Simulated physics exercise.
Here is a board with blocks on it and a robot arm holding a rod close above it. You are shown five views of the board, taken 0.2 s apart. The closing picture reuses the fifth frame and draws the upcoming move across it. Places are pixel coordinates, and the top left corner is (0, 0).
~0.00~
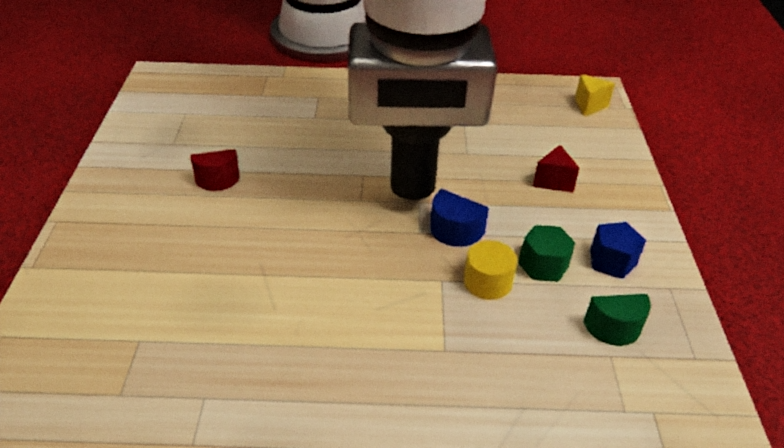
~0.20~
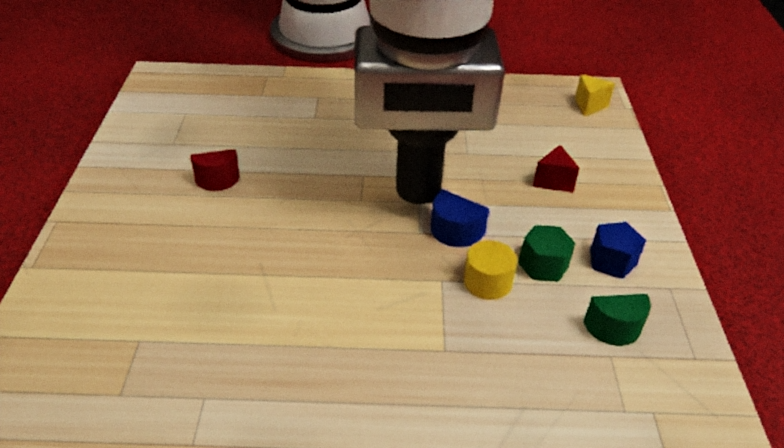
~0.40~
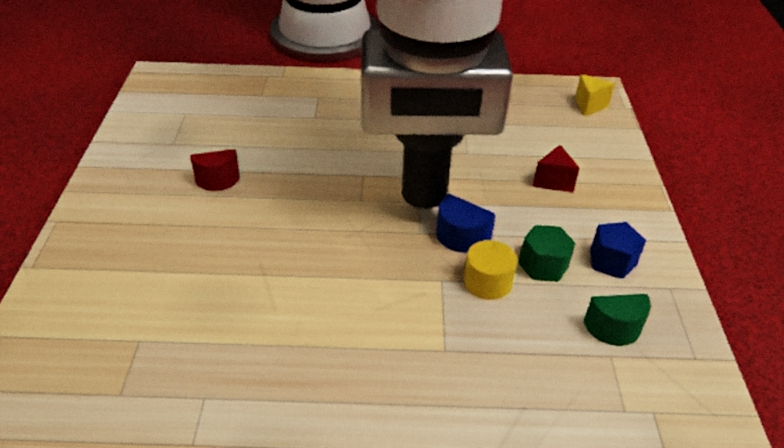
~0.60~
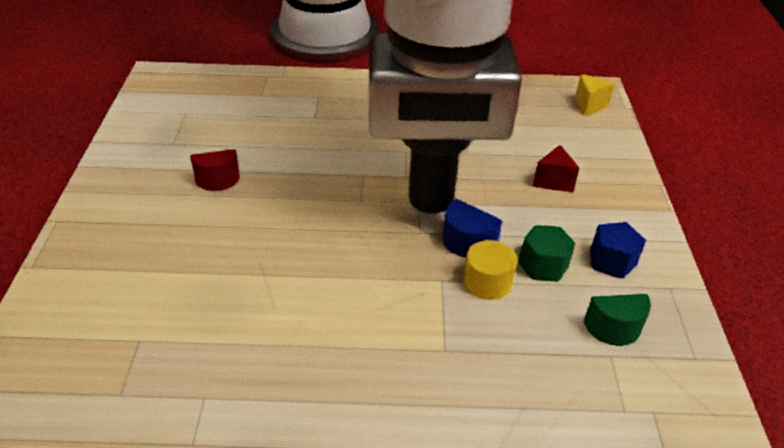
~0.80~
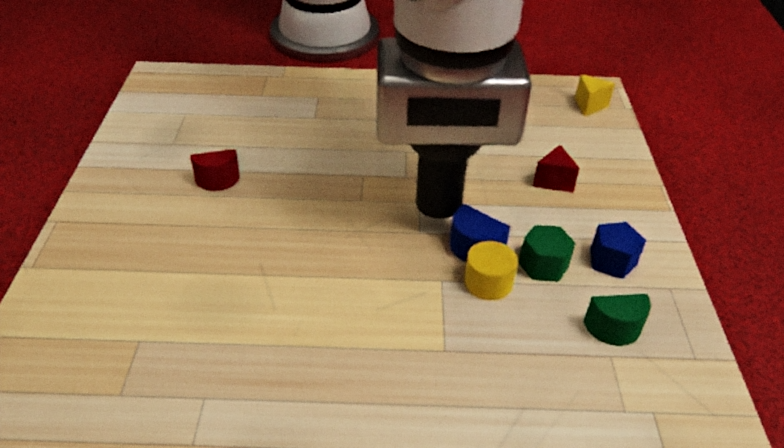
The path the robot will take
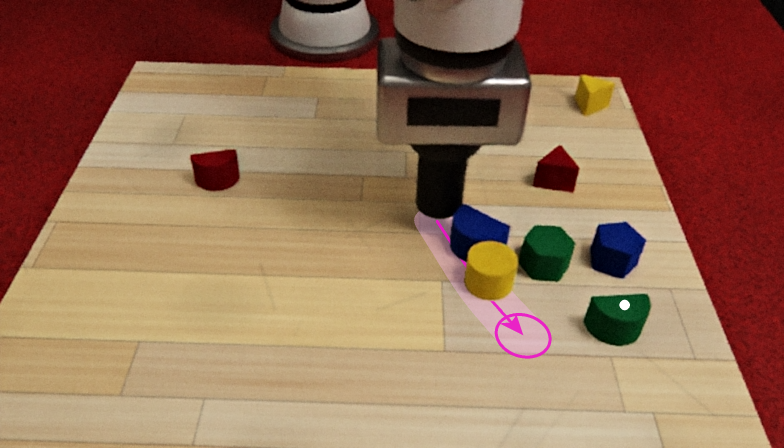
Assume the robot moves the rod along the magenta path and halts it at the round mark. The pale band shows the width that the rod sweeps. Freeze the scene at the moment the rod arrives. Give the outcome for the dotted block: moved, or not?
By then it is still where it was.
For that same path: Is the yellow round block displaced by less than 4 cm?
No, that is not how it ends up.
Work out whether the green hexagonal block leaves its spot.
Shifted out of place.
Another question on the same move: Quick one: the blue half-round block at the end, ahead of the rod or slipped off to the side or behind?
My answer is that the blue half-round block has slipped off.
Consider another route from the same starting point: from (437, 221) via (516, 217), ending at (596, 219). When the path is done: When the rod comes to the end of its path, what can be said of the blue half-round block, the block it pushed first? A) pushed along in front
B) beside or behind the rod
Correct choice: B.
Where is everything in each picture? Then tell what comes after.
In the first picture, rod's lower end at (413, 186); blue half-round block at (457, 206); yellow round block at (492, 256); green hexagonal block at (550, 240); green half-round block at (625, 305).
In the second picture, rod at (419, 190); blocks still.
In the third picture, rod at (425, 194); blue half-round block at (464, 212).
In the fourth picture, rod at (431, 199); blue half-round block at (470, 217).
In the fifth picture, rod at (439, 204); blue half-round block at (478, 223); yellow round block at (493, 257); green hexagonal block at (550, 240); green half-round block at (625, 305).
Drawn move, from (437, 221) by way of (473, 275) to (523, 335); the dot is on the green half-round block.
What follows on the original path. One third of the way, rod at (463, 239); blue half-round block at (517, 253), turned 30° anticlockwise; yellow round block at (519, 288); green hexagonal block at (571, 245), turned 25° anticlockwise.
Two thirds of the way, rod at (491, 278); blue half-round block at (553, 276), turned 70° anticlockwise; yellow round block at (539, 313); green hexagonal block at (584, 247), turned 55° anticlockwise.
At the end, rod at (527, 318); blue half-round block at (567, 290), turned 140° anticlockwise; yellow round block at (569, 347); green hexagonal block at (584, 247), turned 55° anticlockwise; green half-round block still.
